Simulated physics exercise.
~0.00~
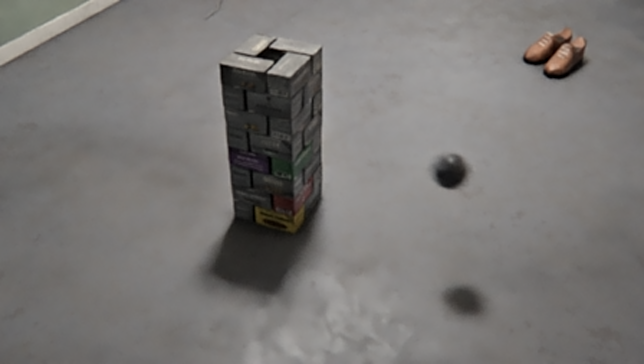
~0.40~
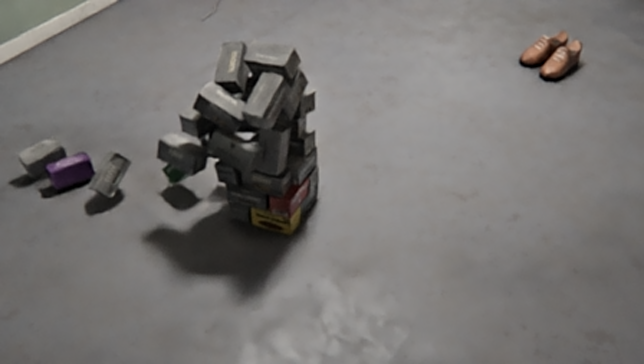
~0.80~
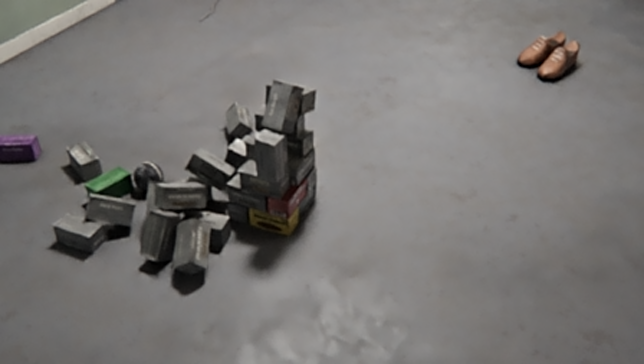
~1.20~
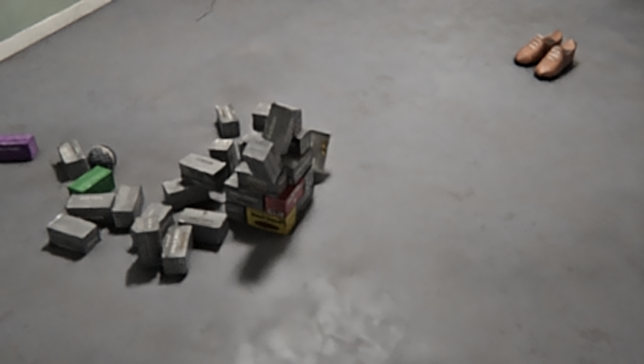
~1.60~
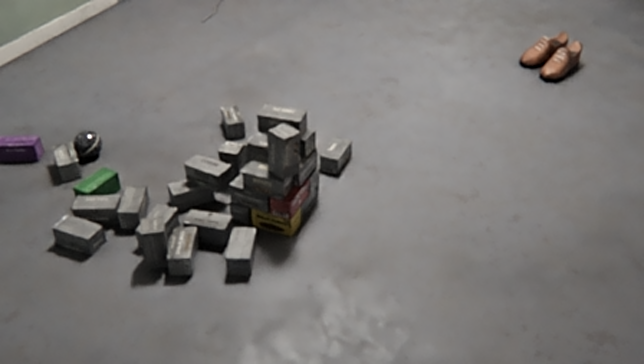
On a grey floor, a dark ball smashing into a block tower, toppling its upper part leftward and leaving a low stump standing.
